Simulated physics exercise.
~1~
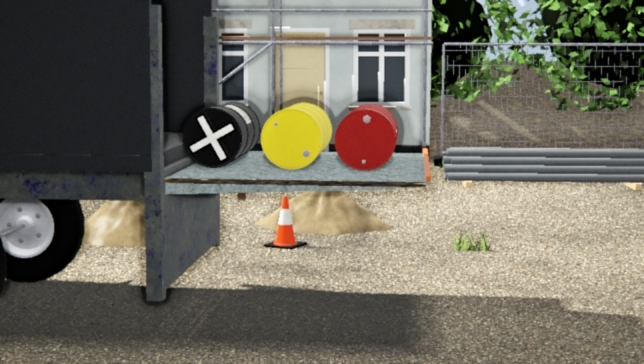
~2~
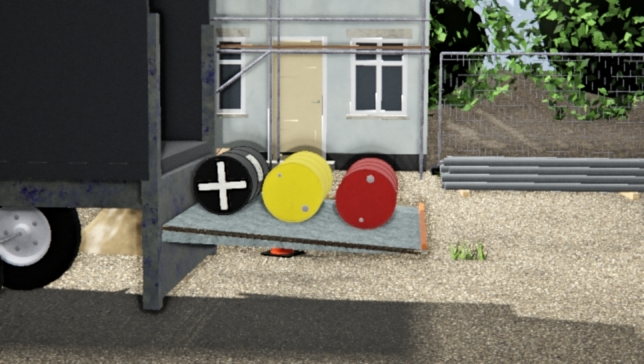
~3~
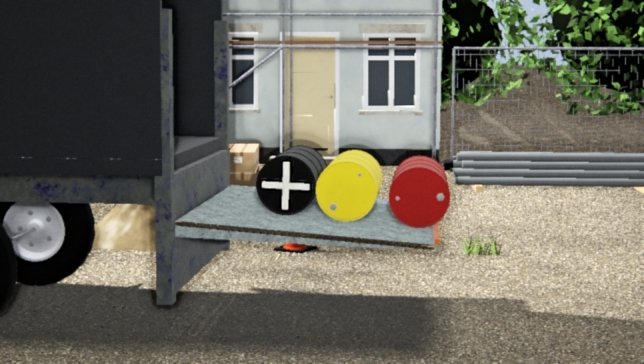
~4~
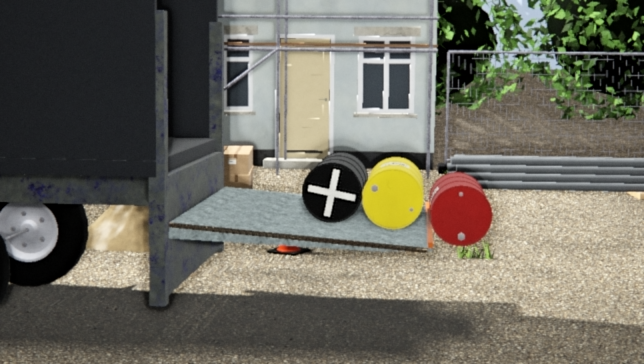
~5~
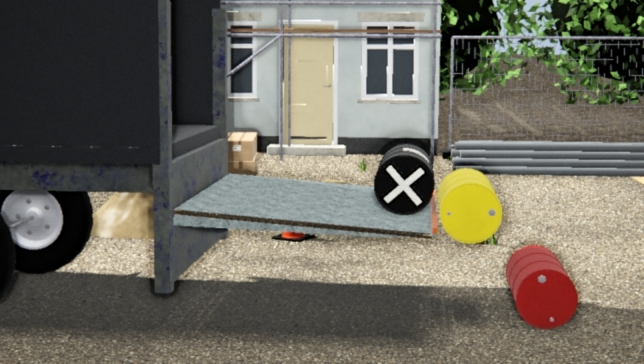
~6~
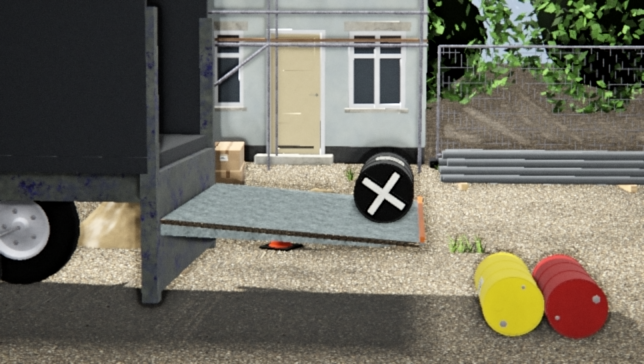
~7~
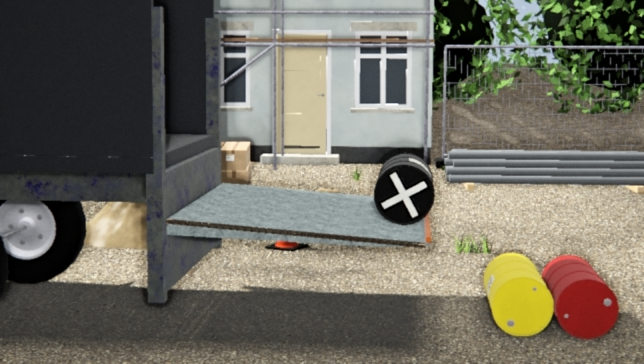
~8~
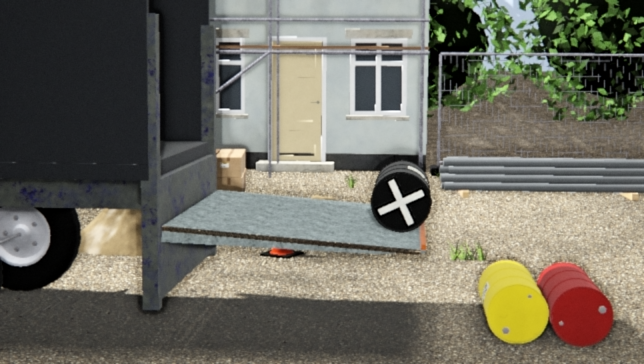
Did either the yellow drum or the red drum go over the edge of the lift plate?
Yes, both of them did. The red drum rolled off the plate and the yellow one went over the stop at the edge, and both ended up on the ground.
